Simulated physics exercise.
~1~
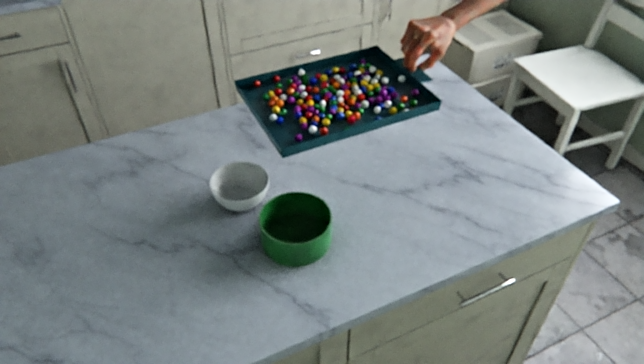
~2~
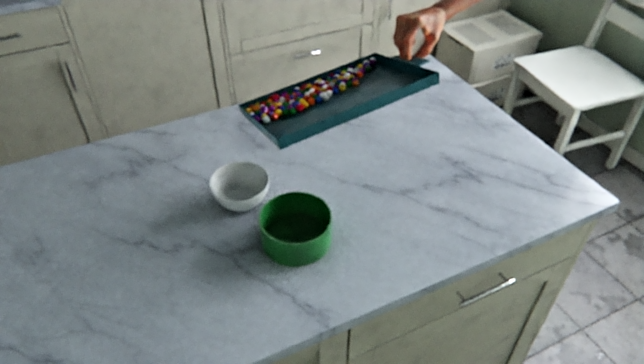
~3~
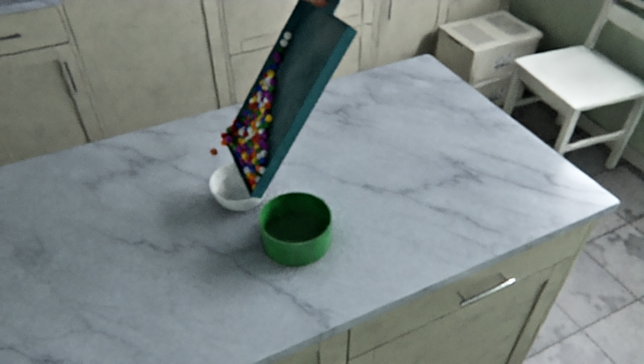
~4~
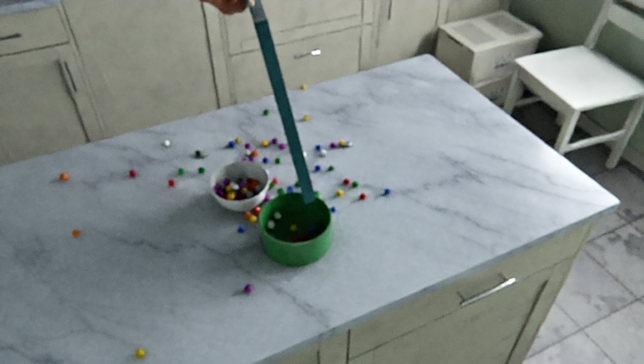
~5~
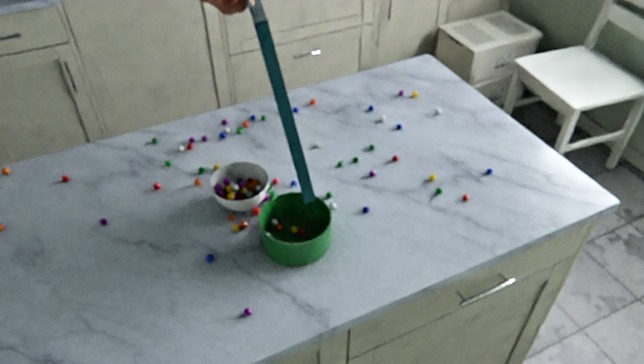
A hand lifted and tilted a dark teal tray of colorful marbles over a marble-patterned counter, tipping them toward a white bowl and a green pot; many landed in the bowl, a few in the pot, and the rest scattered across the countertop.
